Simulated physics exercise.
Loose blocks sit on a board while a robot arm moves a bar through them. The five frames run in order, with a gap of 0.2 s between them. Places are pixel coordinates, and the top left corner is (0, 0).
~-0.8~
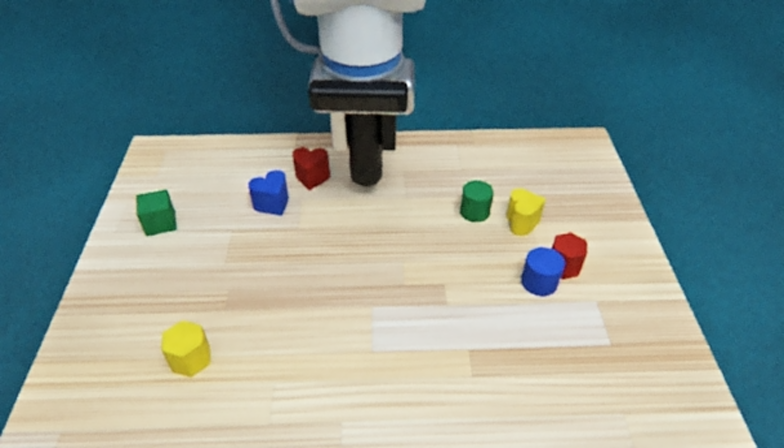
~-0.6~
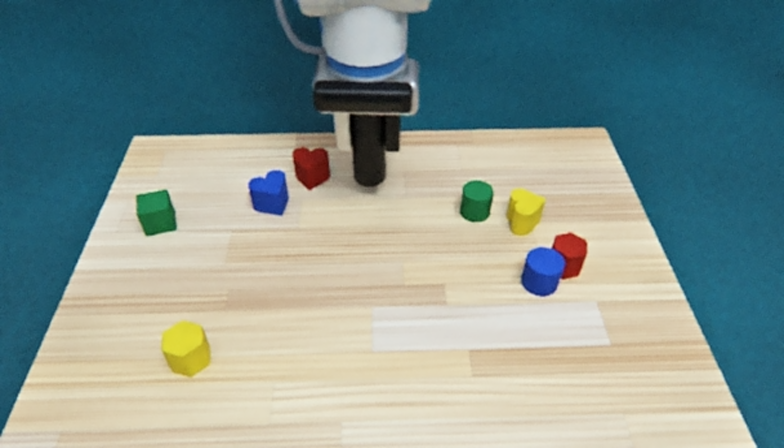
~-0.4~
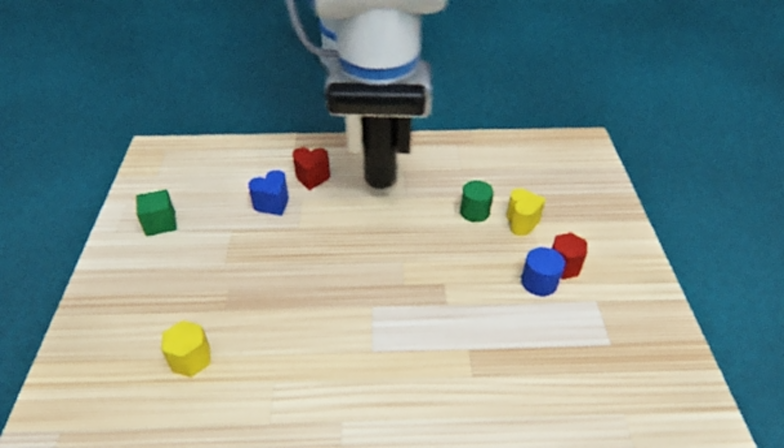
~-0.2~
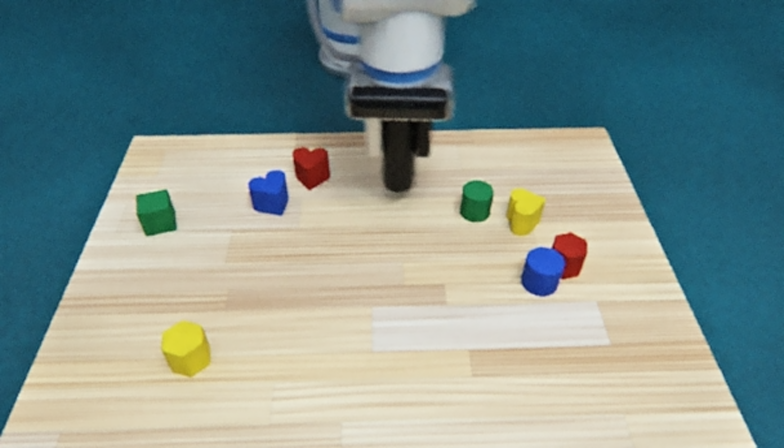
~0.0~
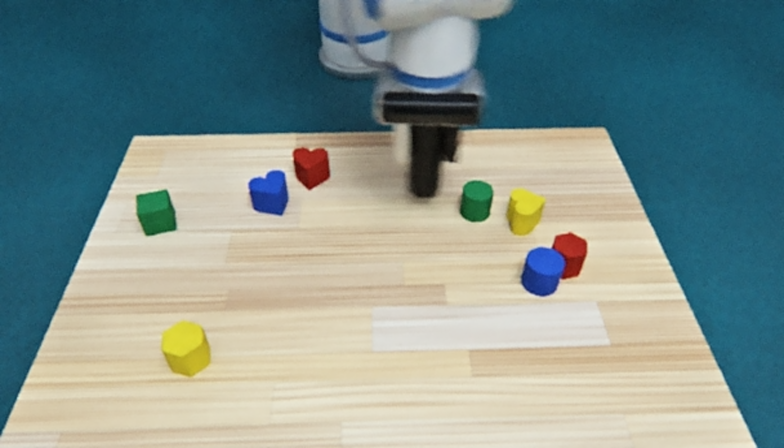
A robot arm holding a dark upright bar starts near the back edge of a wooden board, just right of a red heart block. It slides slowly right, then faster and slightly forward, nearing the green cylinder beside a yellow heart, while all the scattered coloured blocks stay still.
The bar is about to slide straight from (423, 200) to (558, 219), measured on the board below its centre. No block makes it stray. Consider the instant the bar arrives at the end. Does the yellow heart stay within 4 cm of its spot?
I expect not.
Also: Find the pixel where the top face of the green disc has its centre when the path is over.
It is at (591, 215).
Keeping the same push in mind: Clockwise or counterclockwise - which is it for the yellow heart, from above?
Viewed from overhead, the yellow heart winds up turned clockwise.
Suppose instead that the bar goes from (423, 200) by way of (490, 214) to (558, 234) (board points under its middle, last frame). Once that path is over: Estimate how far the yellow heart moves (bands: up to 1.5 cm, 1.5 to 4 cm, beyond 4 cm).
Once the path ends, it will sit over 4 cm from where it is now.
The first path, step by step. One third of the way, bar at (469, 194); green disc at (501, 195); yellow heart at (532, 202).
Two thirds of the way, bar at (516, 201); green disc at (548, 204); yellow heart at (576, 214), turned 35° clockwise.
At the end, bar at (562, 207); green disc at (591, 215); yellow heart at (613, 233), turned 65° clockwise; red six-sided block in place.
